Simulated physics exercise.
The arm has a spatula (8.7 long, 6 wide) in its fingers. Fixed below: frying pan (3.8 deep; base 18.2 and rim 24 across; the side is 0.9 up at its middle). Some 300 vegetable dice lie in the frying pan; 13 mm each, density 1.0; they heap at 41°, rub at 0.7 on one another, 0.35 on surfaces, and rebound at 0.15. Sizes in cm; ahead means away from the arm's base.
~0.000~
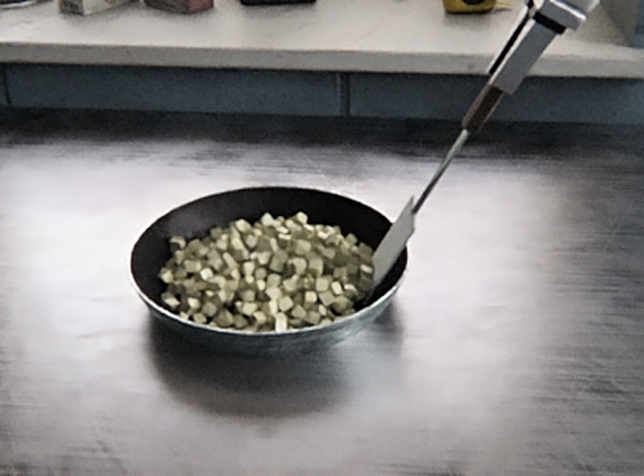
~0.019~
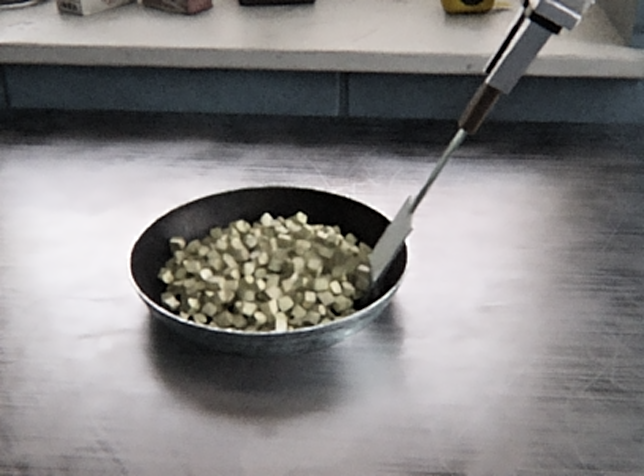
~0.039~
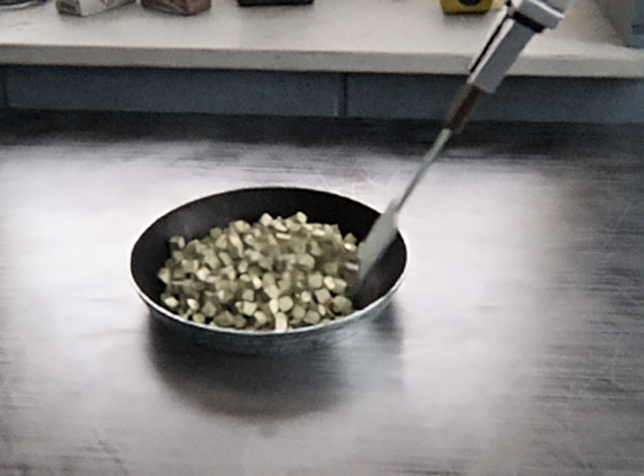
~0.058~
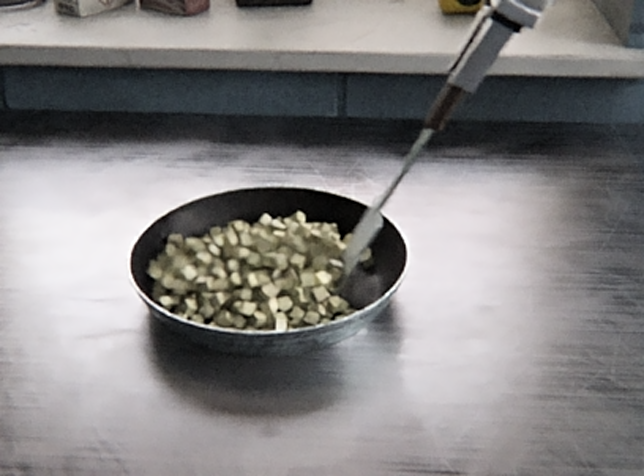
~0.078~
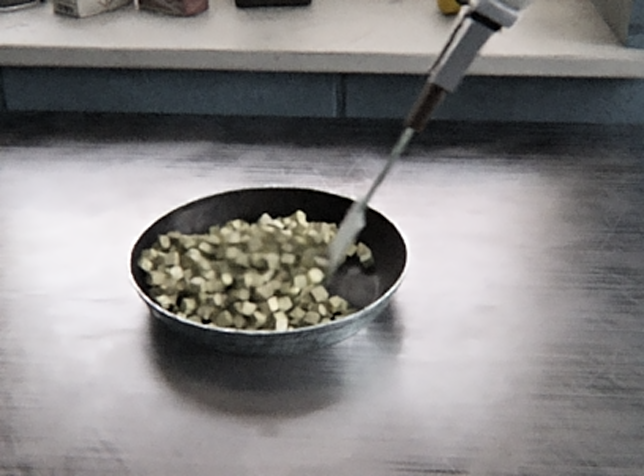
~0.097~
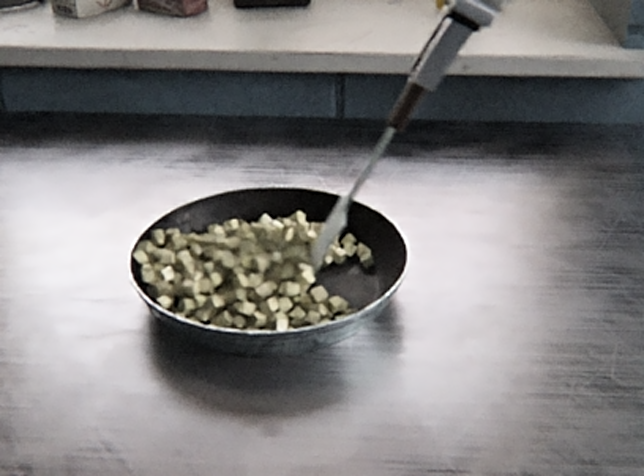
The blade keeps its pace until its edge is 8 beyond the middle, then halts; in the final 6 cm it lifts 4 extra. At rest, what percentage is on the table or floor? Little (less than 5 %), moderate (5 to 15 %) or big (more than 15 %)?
Answer: Big; more than 15 % of the vegetable dice finish on the table or floor.
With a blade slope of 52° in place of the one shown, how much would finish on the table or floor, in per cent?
It would be near 20 per cent.
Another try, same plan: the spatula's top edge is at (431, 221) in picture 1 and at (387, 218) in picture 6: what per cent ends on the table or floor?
About 10 per cent.
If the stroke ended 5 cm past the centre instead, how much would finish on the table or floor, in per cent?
In that case some 5 per cent.
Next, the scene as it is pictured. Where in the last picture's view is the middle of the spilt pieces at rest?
At about (55, 278).
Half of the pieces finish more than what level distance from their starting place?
Roughly 3 cm.
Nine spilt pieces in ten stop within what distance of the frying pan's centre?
Roughly 30 cm.
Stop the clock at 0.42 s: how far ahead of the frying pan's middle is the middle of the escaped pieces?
Roughly 18 cm.
After 0.14 s, sloping 63°, highest piece 6 above the table; 303 in the frying pan.
After 0.19 s, sloping 63°, highest piece 7 above the table; 298 in the frying pan, 5 on the blade or in flight.
After 0.42 s, sloping 63°, highest piece 5 above the table; 239 in the frying pan, 63 on the table or floor, 1 on the blade or in flight.
After 1.47 s, sloping 63°, highest piece 5 above the table; 239 in the frying pan, 64 on the table or floor.
At rest, 239 in the frying pan, 64 on the table or floor. That is 21 % on the table or floor.
